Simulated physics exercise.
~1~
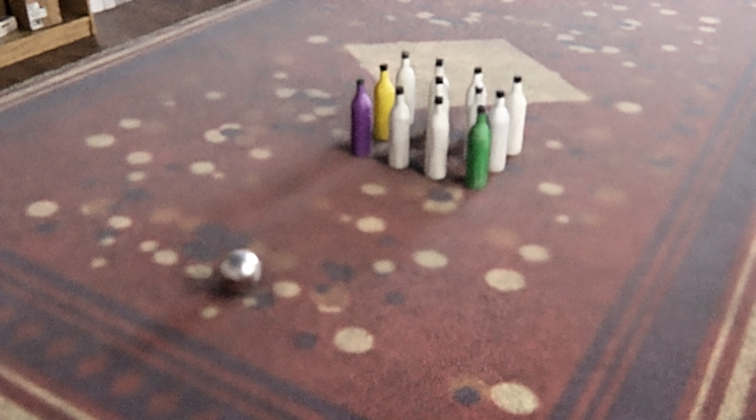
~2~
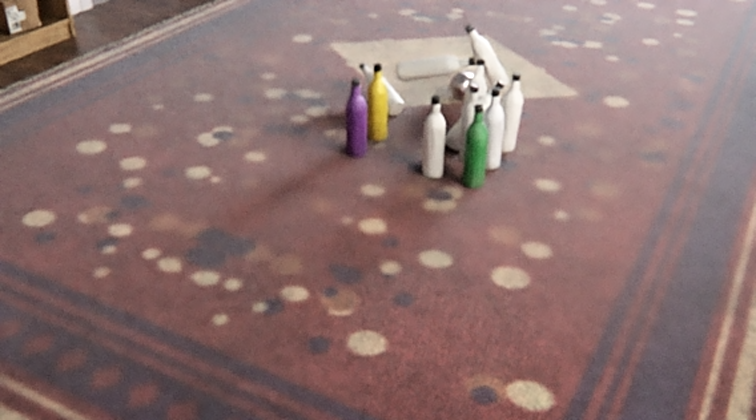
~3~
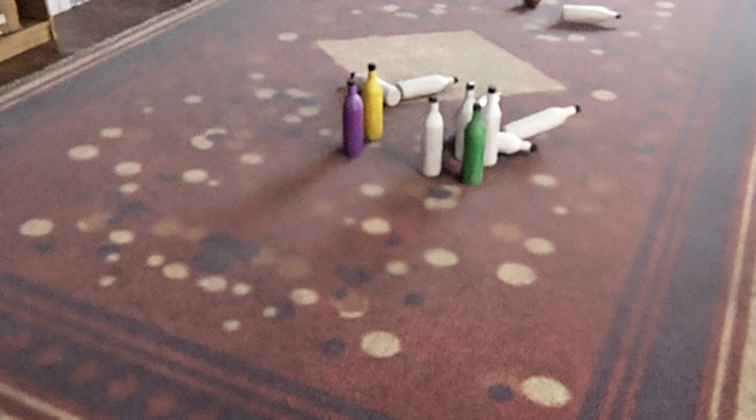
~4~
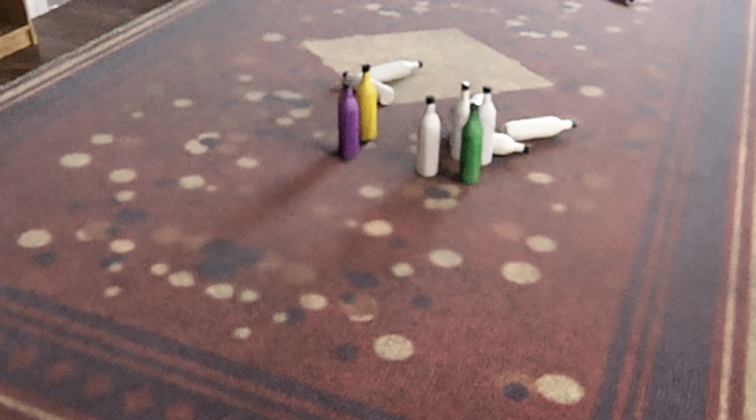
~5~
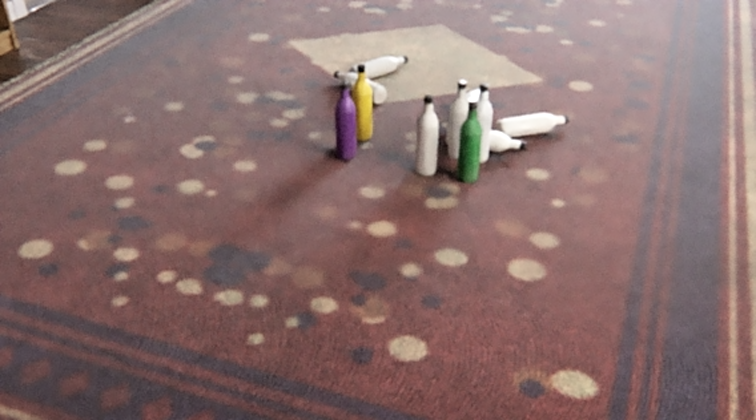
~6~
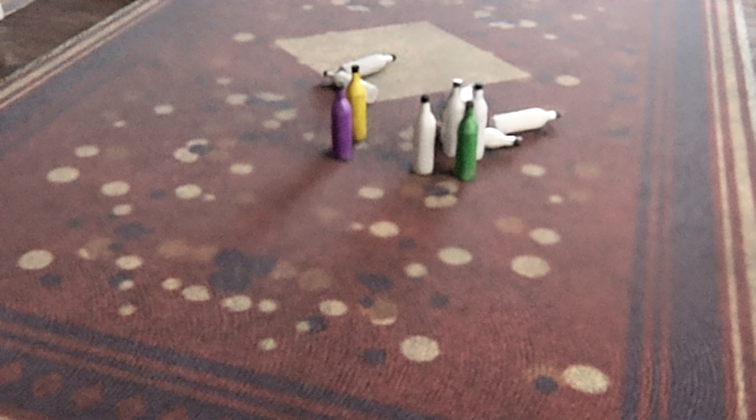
A steel ball rolls into the bottles, toppling several while the coloured ones stay upright.
